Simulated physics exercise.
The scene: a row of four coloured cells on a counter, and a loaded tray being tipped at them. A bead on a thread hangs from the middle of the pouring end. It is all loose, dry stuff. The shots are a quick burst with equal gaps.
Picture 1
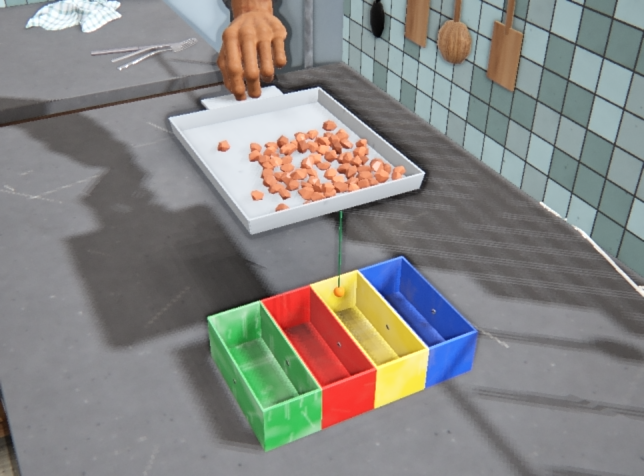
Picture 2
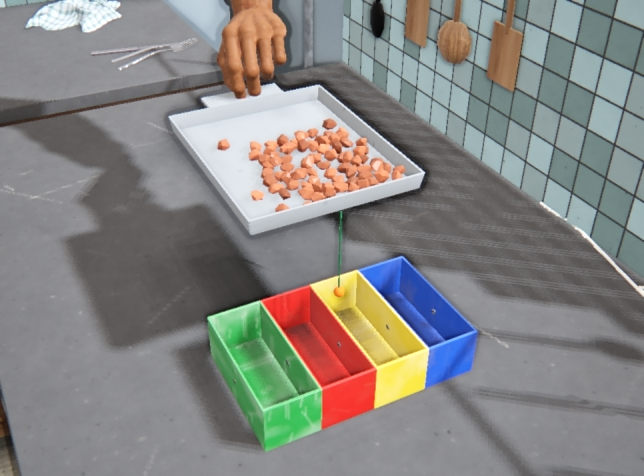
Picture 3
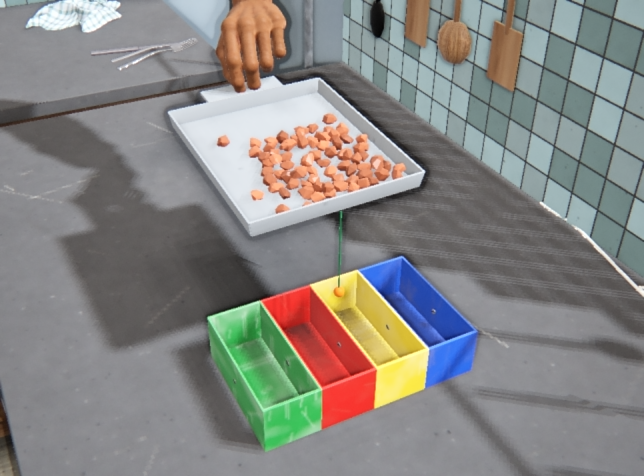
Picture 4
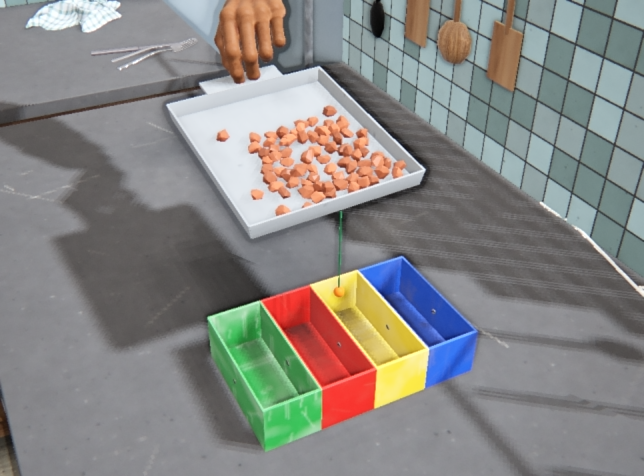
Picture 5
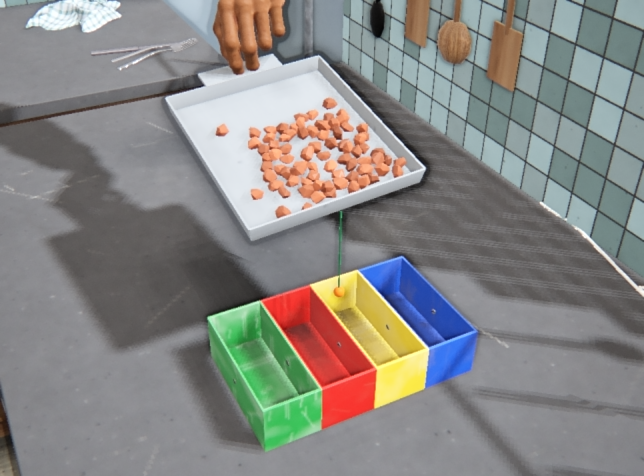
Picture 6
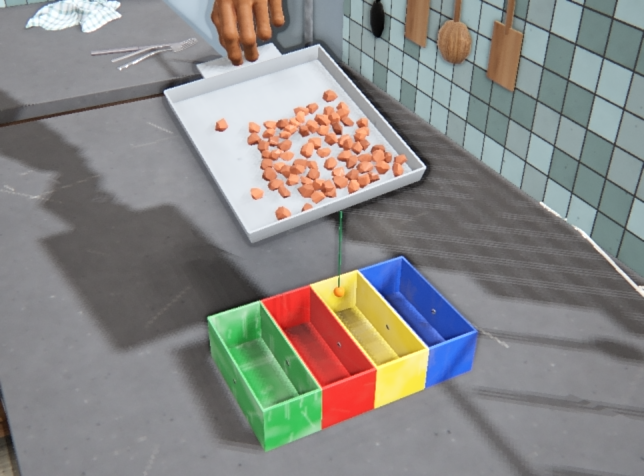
On a grey kitchen counter, a hand held a tray of small reddish-brown chunks above four coloured cells, then gradually raised its back edge, tilting it a little with the front left corner lowest.
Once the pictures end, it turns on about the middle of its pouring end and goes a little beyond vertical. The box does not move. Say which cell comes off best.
Most goes to the green cell.
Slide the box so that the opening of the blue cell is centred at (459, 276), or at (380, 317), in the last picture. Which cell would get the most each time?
The first try: The green one. The second: Red.
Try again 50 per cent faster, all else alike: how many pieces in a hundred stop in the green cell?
Some 50 per cent.
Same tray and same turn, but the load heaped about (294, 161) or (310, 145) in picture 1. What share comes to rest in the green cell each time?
About 60 and 60 per cent.
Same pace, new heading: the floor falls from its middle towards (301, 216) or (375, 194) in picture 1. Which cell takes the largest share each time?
At the first place red, at the second blue.
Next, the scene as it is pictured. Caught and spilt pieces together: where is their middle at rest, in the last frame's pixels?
Around (279, 378).
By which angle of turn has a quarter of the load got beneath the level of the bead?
Around 95° of tilt.
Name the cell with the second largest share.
In second place: The cell in red.
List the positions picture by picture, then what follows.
In the first picture, corners of the pouring end near (251, 218) and (420, 172), level; middle of the load near (324, 166), bits of crushed brick; bead on its thread near (339, 292); green cell near (293, 416); red cell near (349, 395); yellow cell near (401, 375); blue cell near (451, 356).
In the second picture, corners of the pouring end near (251, 218) and (420, 172), level; middle of the load near (324, 165).
In the third picture, corners of the pouring end near (251, 220) and (420, 171), tipped barely, lowest at the left corner; middle of the load near (324, 162).
In the fourth picture, corners of the pouring end near (251, 224) and (421, 169), tipped a little, lowest at the left corner; middle of the load near (324, 159).
In the fifth picture, corners of the pouring end near (251, 227) and (421, 168), tipped a little, lowest at the left corner; middle of the load near (324, 155).
In the sixth picture, corners of the pouring end near (251, 230) and (421, 166), tipped a little, lowest at the left corner; middle of the load near (324, 152); green cell near (293, 416); red cell near (349, 395); yellow cell near (401, 375); blue cell near (451, 356).
Shortly afterwards, tray tipped steeply; the whole lot on the tray.
Next, tray tipped right over; near two thirds on the tray; a little in the green cell; a little in the red cell; only a few in the yellow cell; near a quarter falling or outside the box.
Some moments later, tray tipped past a quarter turn; near half in the green cell; near a third in the red cell; a little in the yellow cell; only a few falling or outside the box.
In the end, tray tipped past a quarter turn; near half in the green cell; near a third in the red cell; a little in the yellow cell; none at all in the blue cell; only a few outside the box.
